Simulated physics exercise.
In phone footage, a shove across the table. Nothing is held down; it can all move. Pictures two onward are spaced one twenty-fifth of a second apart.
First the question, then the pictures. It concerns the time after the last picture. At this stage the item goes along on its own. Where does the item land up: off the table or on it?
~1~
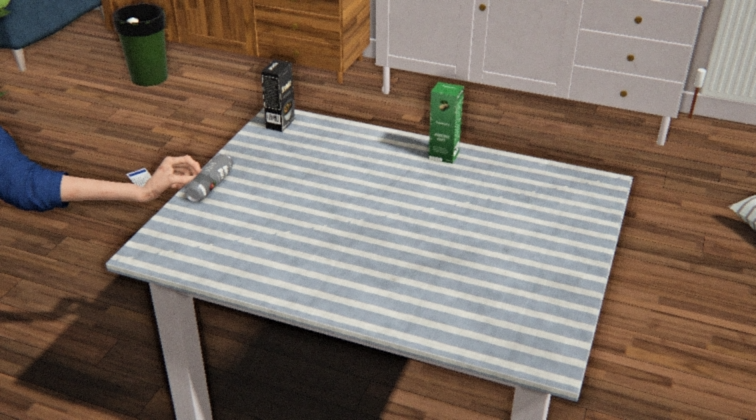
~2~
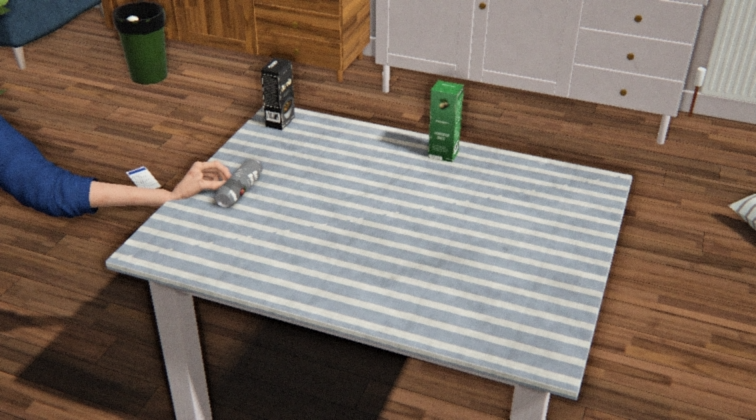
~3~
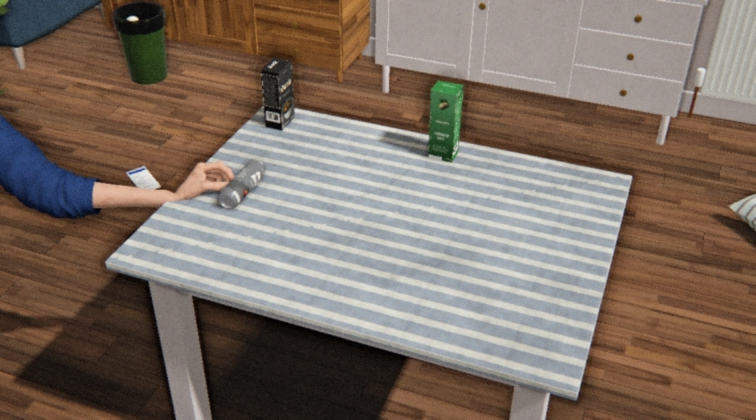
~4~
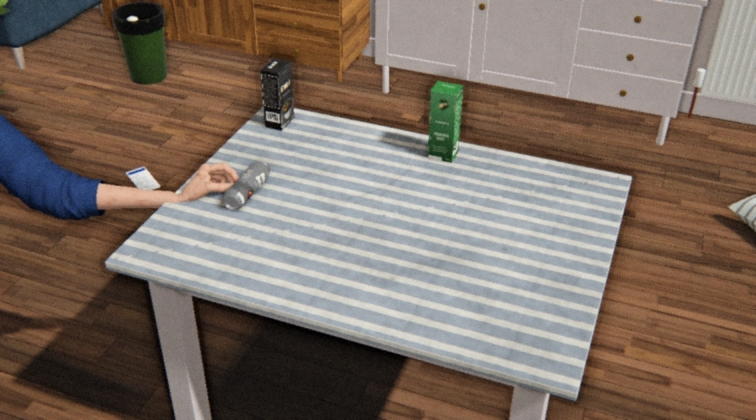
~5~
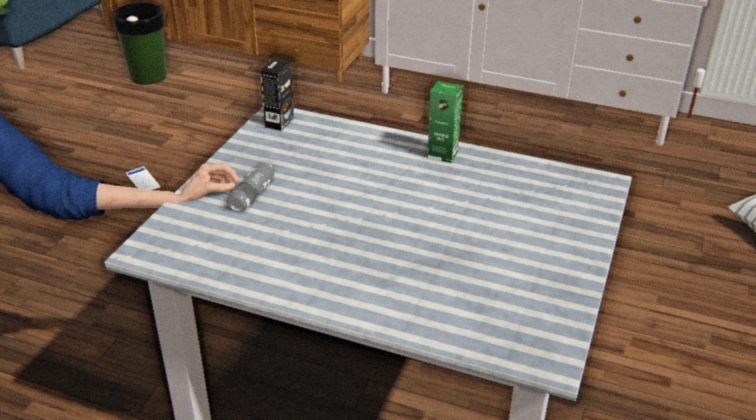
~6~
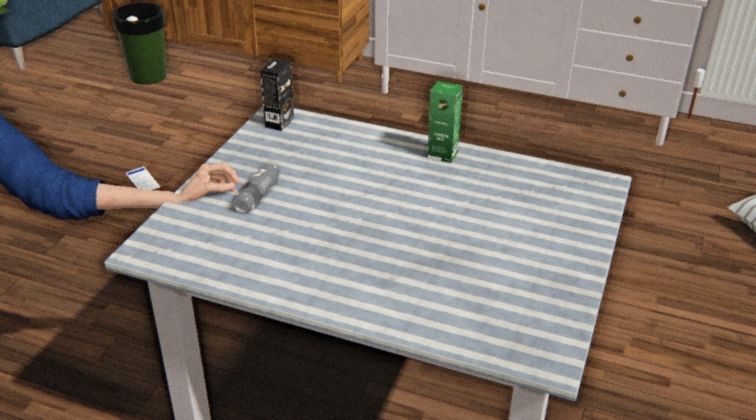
On it.
Then, 0.10 s on from there, grey can shifted about its own width near (268, 190).
Then, 0.30 s on from there, grey can shifted well along near (285, 194).
Then, 0.50 s on from there, grey can shifted well along near (296, 197).
In the end, moved from the start, grey can. At the end, from the last picture's camera, grey can near (299, 198).
